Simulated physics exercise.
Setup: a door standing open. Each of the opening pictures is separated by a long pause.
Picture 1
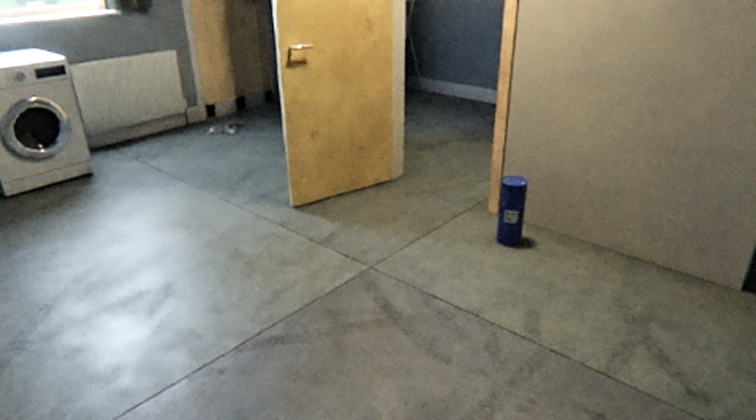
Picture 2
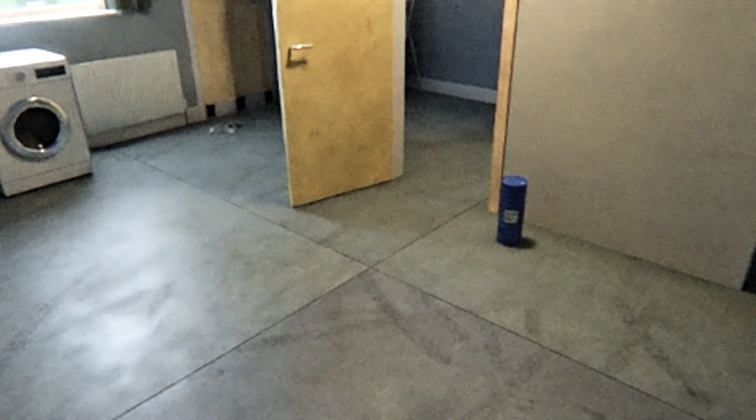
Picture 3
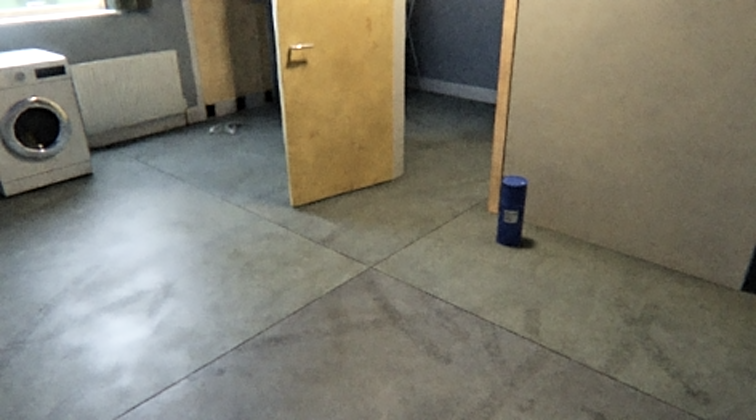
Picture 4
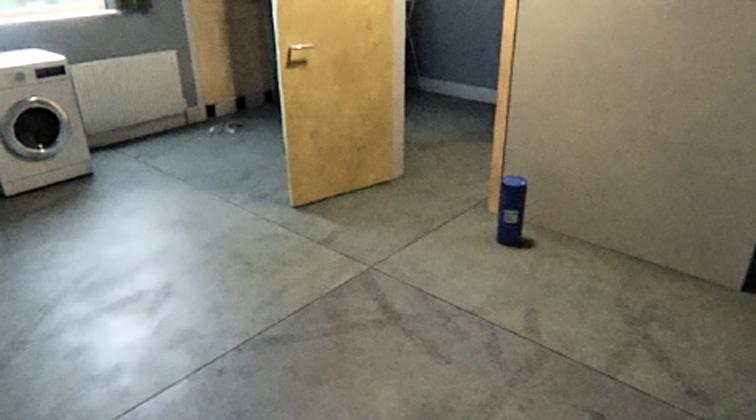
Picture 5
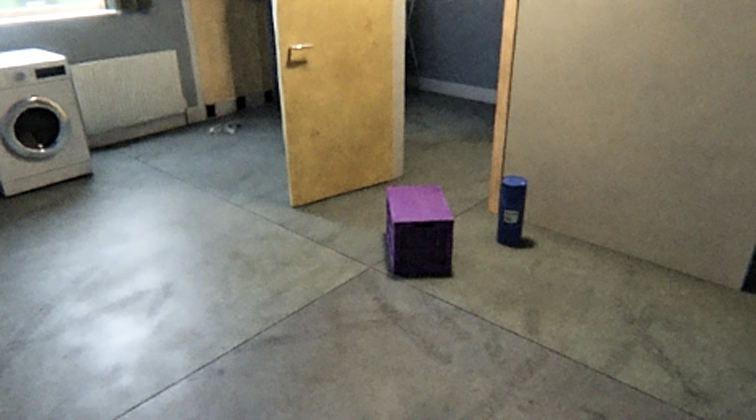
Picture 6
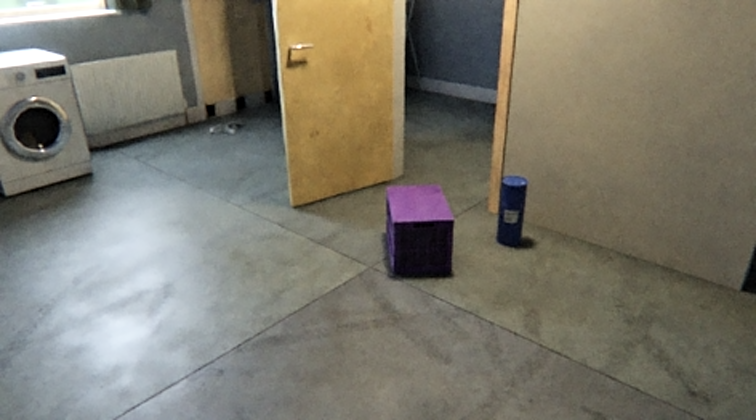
Wooden door standing wide open and still beside a blue canister, with a purple chest appearing on the grey floor between them.
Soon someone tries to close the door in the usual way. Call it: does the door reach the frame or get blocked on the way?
It reaches the frame.
Then, 0.70 s later than the last frame, door 71° open.
Then, 1.10 s later than the last frame, door 35° open.
When it is over, door 0° open; both as before. End places, in pixels of the last picture, purple chest near (418, 227).
